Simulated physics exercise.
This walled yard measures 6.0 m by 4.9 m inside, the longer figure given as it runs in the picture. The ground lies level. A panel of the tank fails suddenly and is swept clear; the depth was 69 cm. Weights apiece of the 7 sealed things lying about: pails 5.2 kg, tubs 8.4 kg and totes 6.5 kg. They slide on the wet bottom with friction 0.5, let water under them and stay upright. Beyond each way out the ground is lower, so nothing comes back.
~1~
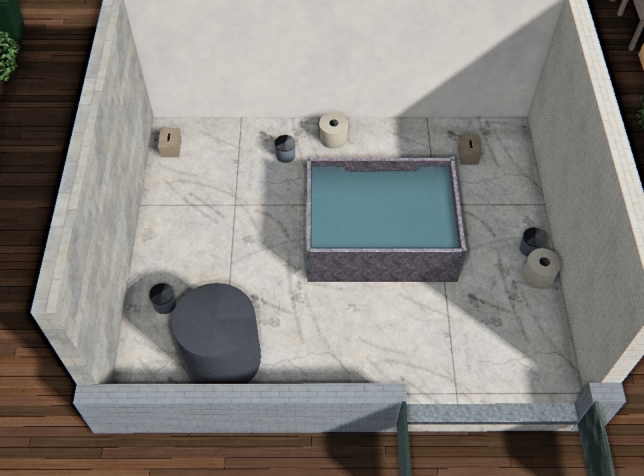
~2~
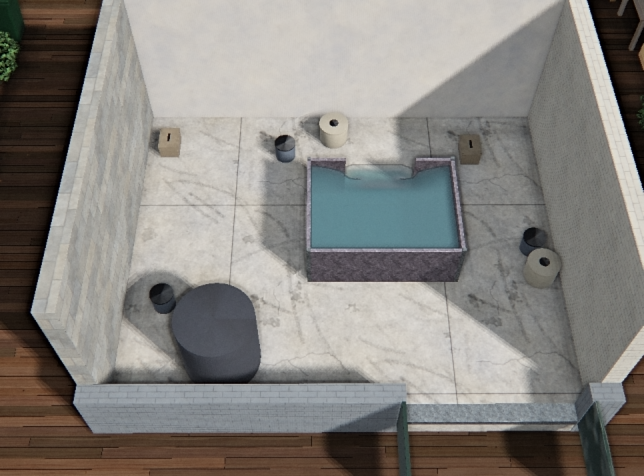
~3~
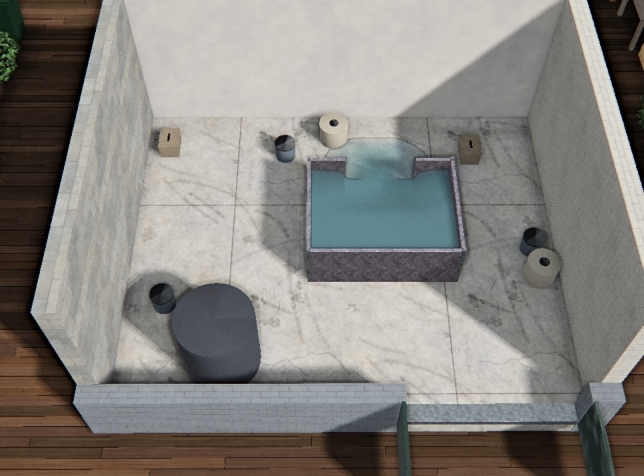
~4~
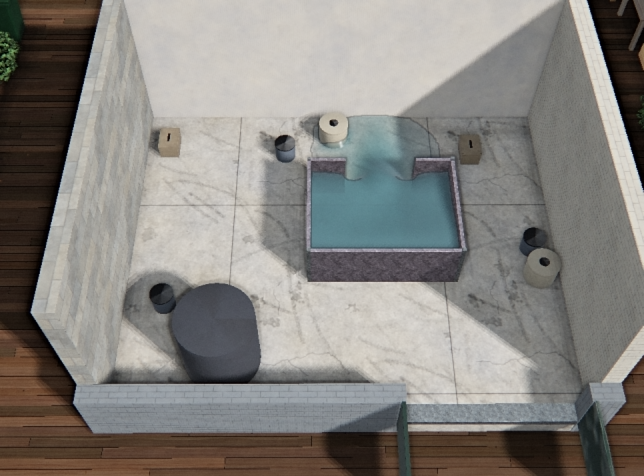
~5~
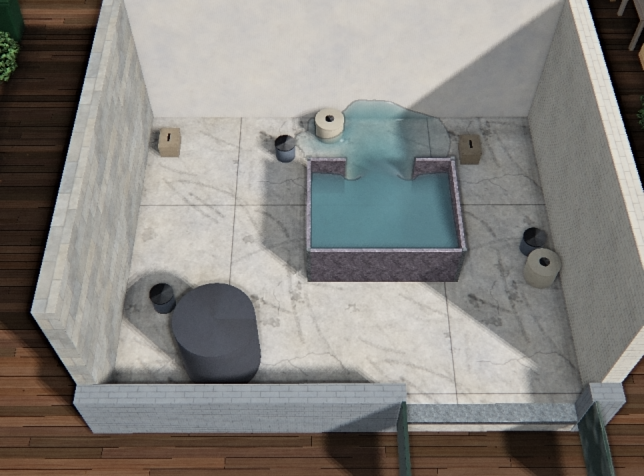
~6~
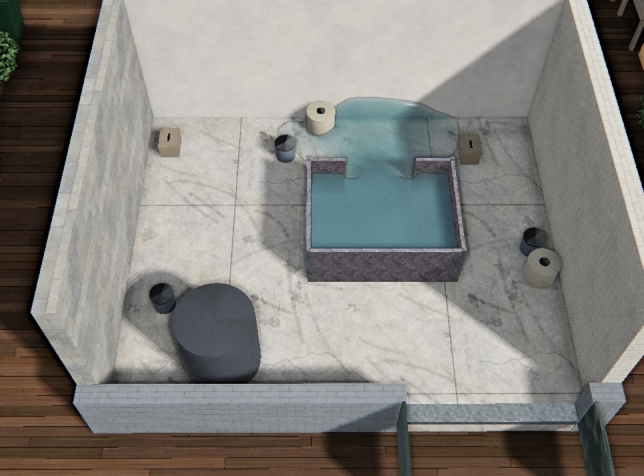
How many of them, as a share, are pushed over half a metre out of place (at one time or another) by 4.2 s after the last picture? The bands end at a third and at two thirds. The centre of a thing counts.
Share: Two thirds or above.
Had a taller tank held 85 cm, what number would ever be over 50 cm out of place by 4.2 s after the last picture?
Then 7.
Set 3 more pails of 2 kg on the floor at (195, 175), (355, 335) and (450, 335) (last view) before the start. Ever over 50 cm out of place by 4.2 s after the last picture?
In that order: More, less, over.
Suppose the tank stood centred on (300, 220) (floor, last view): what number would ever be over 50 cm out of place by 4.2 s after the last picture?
Then 7.
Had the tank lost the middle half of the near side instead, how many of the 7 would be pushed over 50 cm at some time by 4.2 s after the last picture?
Then 0.
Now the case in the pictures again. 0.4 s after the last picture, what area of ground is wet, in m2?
About 7.0 m2.
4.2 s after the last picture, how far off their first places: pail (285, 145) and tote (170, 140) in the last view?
In that order: 50 cm, 400 cm.
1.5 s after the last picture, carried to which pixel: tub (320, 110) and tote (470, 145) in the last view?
Near (154, 172) and (485, 169).
Then, 0.4 s after the last picture 1 of 7 are over 50 cm from their spots; 1 afloat.
Then, 1.5 s after the last picture 2 of 7 are over 50 cm from their spots; 1 afloat.
Then, 2.8 s after the last picture 6 of 7 are over 50 cm from their spots; 1 afloat.
Then, 4.2 s after the last picture 7 of 7 are over 50 cm from their spots, and 7 have been at some point; 3 afloat.
